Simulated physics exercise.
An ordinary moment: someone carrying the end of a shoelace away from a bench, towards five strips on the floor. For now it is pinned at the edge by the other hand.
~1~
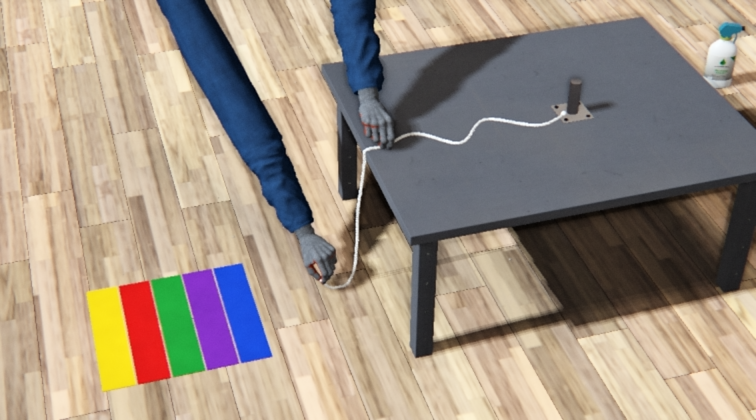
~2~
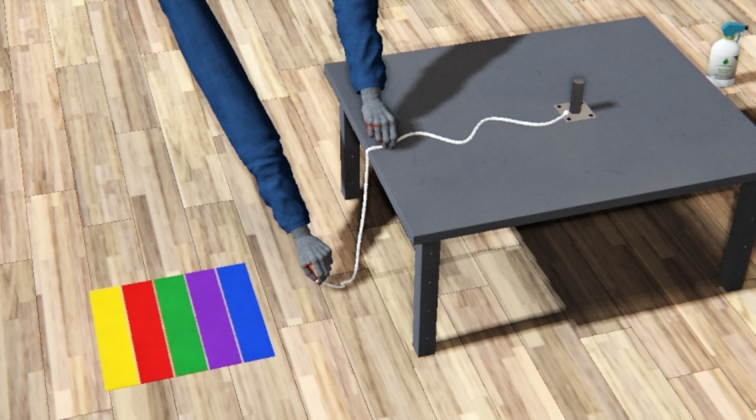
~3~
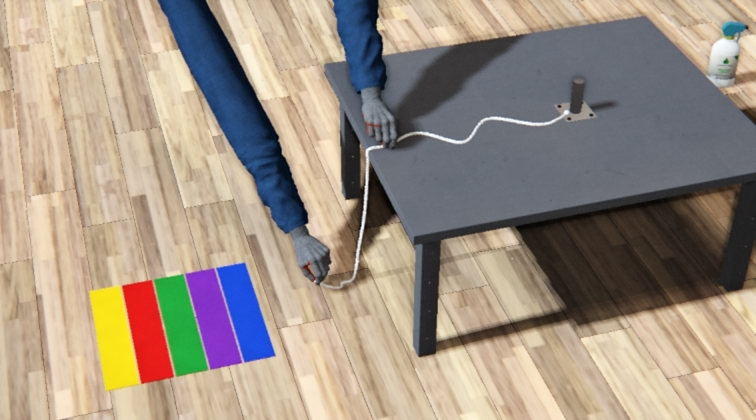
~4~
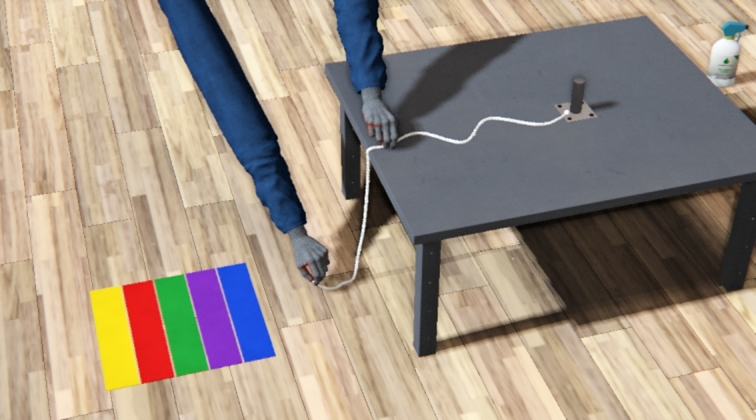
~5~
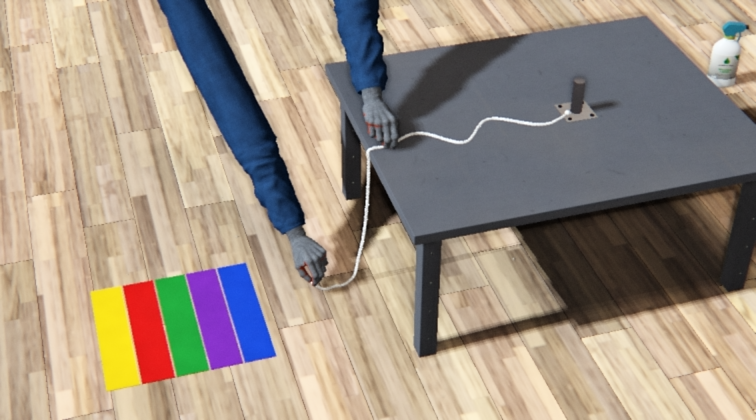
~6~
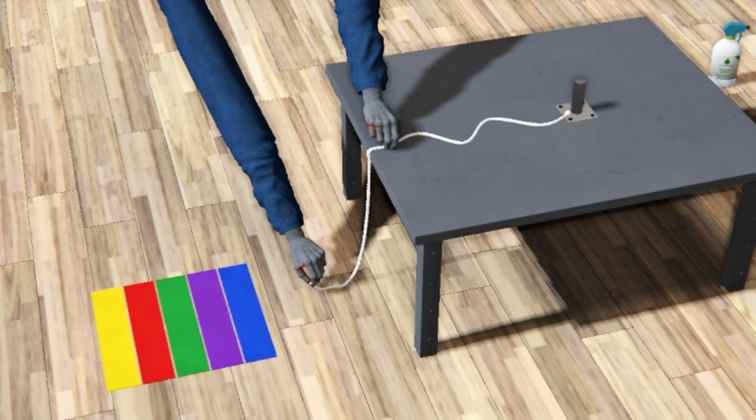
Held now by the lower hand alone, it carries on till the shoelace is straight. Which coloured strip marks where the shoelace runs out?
Green.
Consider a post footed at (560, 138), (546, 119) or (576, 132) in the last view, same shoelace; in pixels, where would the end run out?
Taking the tries in turn, you get (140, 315), (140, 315) and (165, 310).
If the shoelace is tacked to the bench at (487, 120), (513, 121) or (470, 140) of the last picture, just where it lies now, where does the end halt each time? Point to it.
Respectively (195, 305), (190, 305) and (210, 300).
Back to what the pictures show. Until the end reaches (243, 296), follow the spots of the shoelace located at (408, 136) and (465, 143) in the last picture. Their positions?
Approx. (380, 149); approx. (438, 137).
A little later, end near (243, 296); over blue.
Next, end near (204, 303); over purple.
When it is tight, end near (181, 308); over green. Over green.
